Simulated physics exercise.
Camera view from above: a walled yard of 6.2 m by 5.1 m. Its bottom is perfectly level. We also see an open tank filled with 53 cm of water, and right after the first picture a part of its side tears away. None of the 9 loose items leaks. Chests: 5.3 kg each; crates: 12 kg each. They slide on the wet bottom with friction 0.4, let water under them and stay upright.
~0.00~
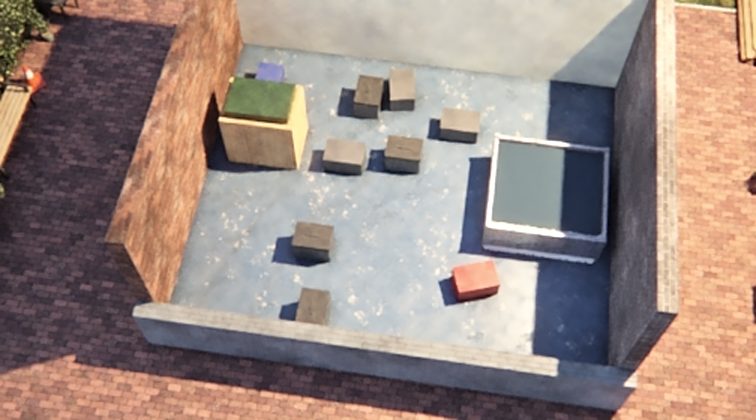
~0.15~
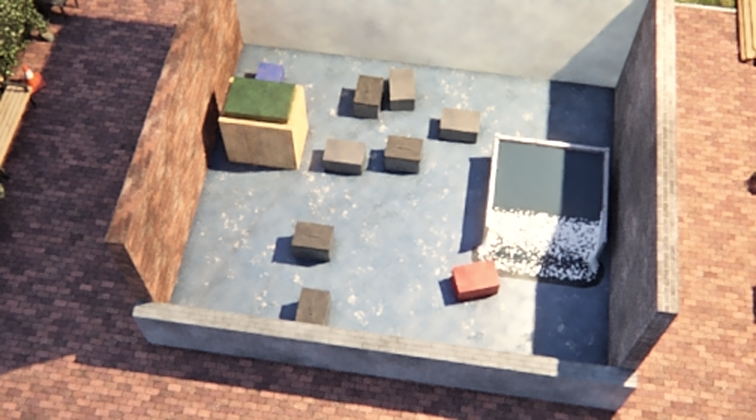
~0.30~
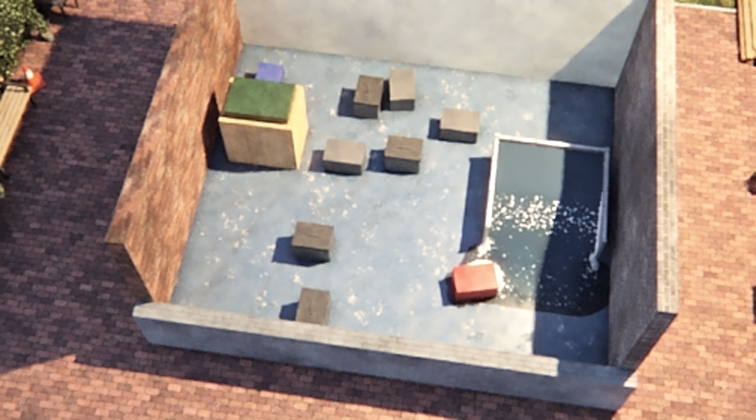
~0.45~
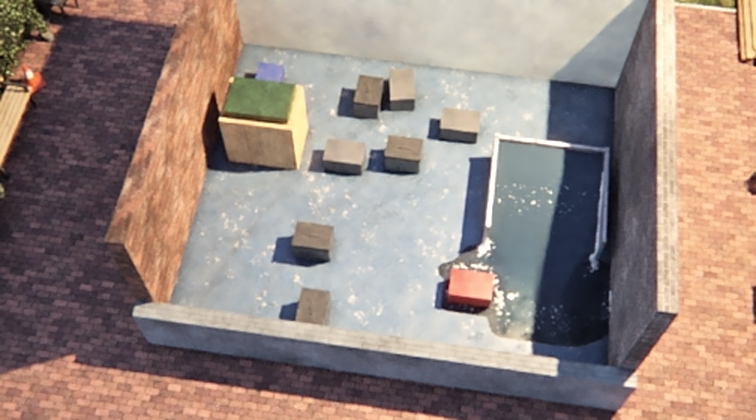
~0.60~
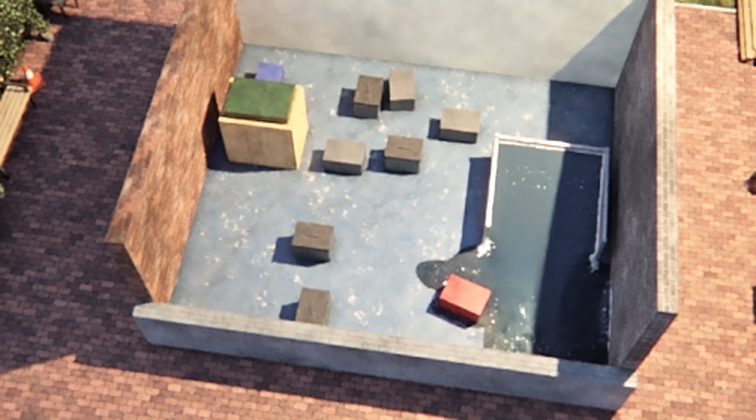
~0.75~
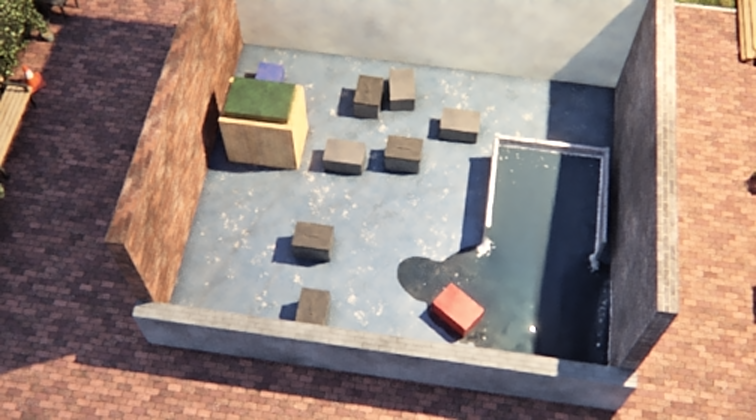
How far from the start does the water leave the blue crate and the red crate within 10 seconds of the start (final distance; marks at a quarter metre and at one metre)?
One by one: The blue crate should remain roughly unmoved; the red crate should get washed clear away.
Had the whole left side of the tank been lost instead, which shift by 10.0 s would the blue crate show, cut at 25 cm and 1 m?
Well, the blue crate goes a long way then.
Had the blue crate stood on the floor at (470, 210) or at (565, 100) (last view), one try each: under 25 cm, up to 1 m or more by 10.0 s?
Try one, it keeps its spot; try two, it keeps its spot.
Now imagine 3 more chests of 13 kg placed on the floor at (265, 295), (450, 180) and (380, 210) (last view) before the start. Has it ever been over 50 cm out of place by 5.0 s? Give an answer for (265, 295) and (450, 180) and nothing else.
As asked, in order: Clear of the mark; shy of the mark.
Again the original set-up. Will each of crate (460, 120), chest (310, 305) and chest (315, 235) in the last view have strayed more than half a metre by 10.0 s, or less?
First one stayed inside, second one went too far, third one went too far.
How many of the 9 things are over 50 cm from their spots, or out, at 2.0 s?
1 of them.
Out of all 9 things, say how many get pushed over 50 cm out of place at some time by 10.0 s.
That comes to 4.
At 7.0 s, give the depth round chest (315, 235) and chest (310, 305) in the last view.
Around 7 cm and 9 cm.
After 2.0 s the blue crate is near (268, 78), 0.0 m from its start, aground; the red crate is near (343, 315), 2.0 m from its start, afloat; 1 afloat.
After 4.5 s the blue crate is near (268, 78), 0.0 m from its start, aground; the red crate is near (222, 217), 3.8 m from its start, afloat; 3 afloat.
After 7.0 s the blue crate is near (268, 78), 0.0 m from its start, aground; the red crate is near (297, 209), 2.8 m from its start, afloat; 3 afloat.
After 10.0 s the blue crate is near (268, 78), 0.0 m from its start, aground; the red crate is near (404, 193), 1.7 m from its start, aground; 4 afloat.
